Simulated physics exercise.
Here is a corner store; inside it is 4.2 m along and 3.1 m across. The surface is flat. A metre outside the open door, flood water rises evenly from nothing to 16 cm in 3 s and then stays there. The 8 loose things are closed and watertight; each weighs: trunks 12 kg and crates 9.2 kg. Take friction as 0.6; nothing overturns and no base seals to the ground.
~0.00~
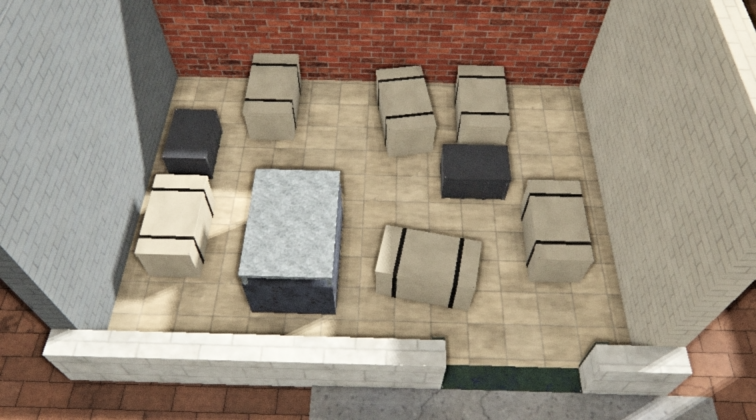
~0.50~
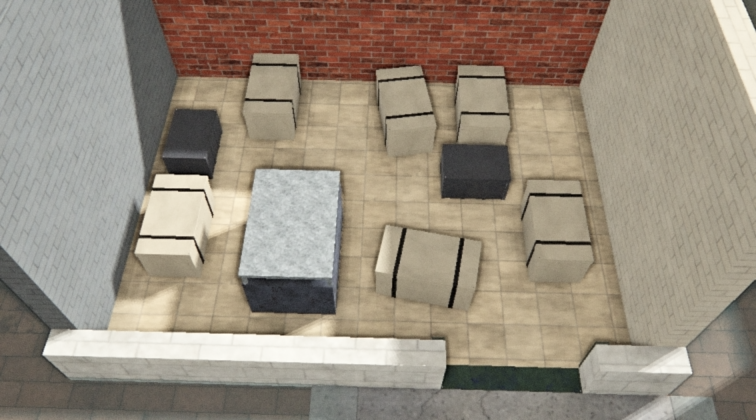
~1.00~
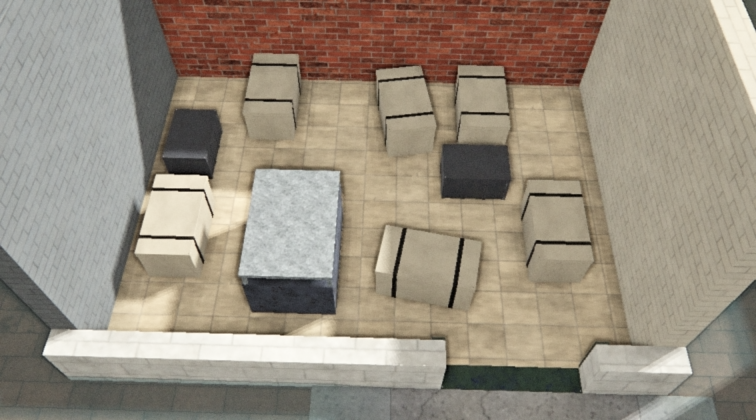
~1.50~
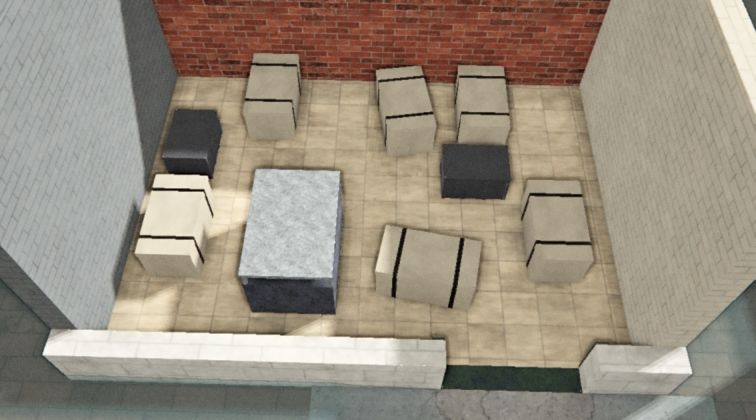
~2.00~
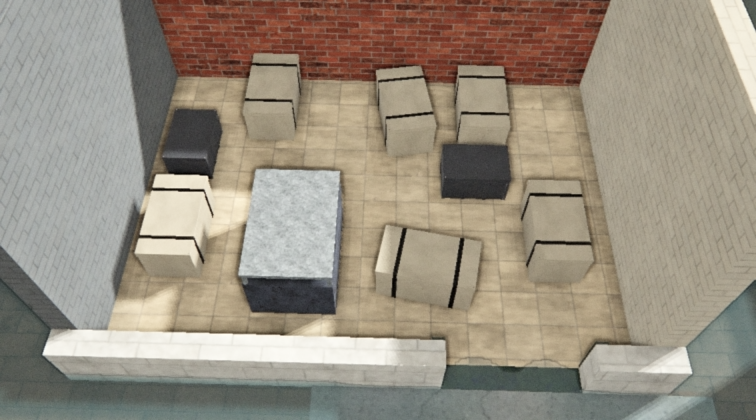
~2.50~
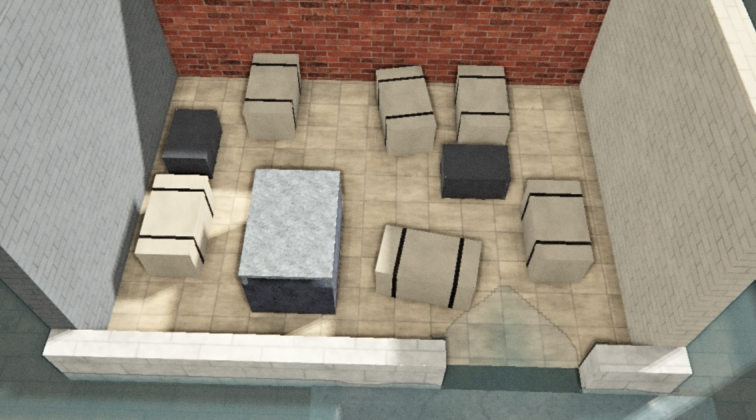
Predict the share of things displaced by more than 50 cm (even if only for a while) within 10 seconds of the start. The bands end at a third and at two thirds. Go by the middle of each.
Share: Two thirds or more.
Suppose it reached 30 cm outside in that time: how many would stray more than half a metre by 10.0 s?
Then 7.
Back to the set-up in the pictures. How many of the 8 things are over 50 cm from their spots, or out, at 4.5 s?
I count 1.
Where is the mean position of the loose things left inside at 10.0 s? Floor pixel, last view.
At about (264, 158).
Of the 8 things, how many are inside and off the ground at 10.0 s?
At that moment 7.
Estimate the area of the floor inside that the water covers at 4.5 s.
Roughly 6.0 m2.
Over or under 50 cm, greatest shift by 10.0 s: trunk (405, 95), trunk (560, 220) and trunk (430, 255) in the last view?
In turn: More, over, past it.
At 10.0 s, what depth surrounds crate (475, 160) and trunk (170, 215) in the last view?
About 8 and 3 cm.
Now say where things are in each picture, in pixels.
The first picture shows a trunk at (429, 256) rests on the ground; a trunk at (405, 97) rests on the ground; 0.0 m2 under water; 0 of 8 have shifted.
The second picture shows a trunk at (429, 256), on the bottom; a trunk at (405, 97), on the bottom; water covers 0.0 m2; 0 of 8 have shifted.
The third picture shows a trunk at (429, 256) rests on the ground; a trunk at (405, 97) rests on the ground; 0.0 m2 under water; 0 of 8 have shifted.
The fourth picture shows a trunk at (429, 256), on the bottom; a trunk at (405, 97) rests on the ground; 0.0 m2 under water; 0 of 8 have shifted.
The fifth picture shows a trunk at (429, 256), on the bottom; a trunk at (405, 97), on the bottom; 0.0 m2 under water; 0 of 8 have shifted.
The sixth picture shows a trunk at (429, 256), on the bottom; a trunk at (405, 97) rests on the ground; 0.5 m2 under water; 0 of 8 have shifted.
After 3.5 s 0 of 8 are over 50 cm from their spots; 0 afloat.
After 4.5 s 1 of 8 are over 50 cm from their spots; 1 afloat.
After 7.0 s 2 of 8 are over 50 cm from their spots; 4 afloat.
After 10.0 s 6 of 8 are over 50 cm from their spots, and 6 have been at some point; 7 afloat.
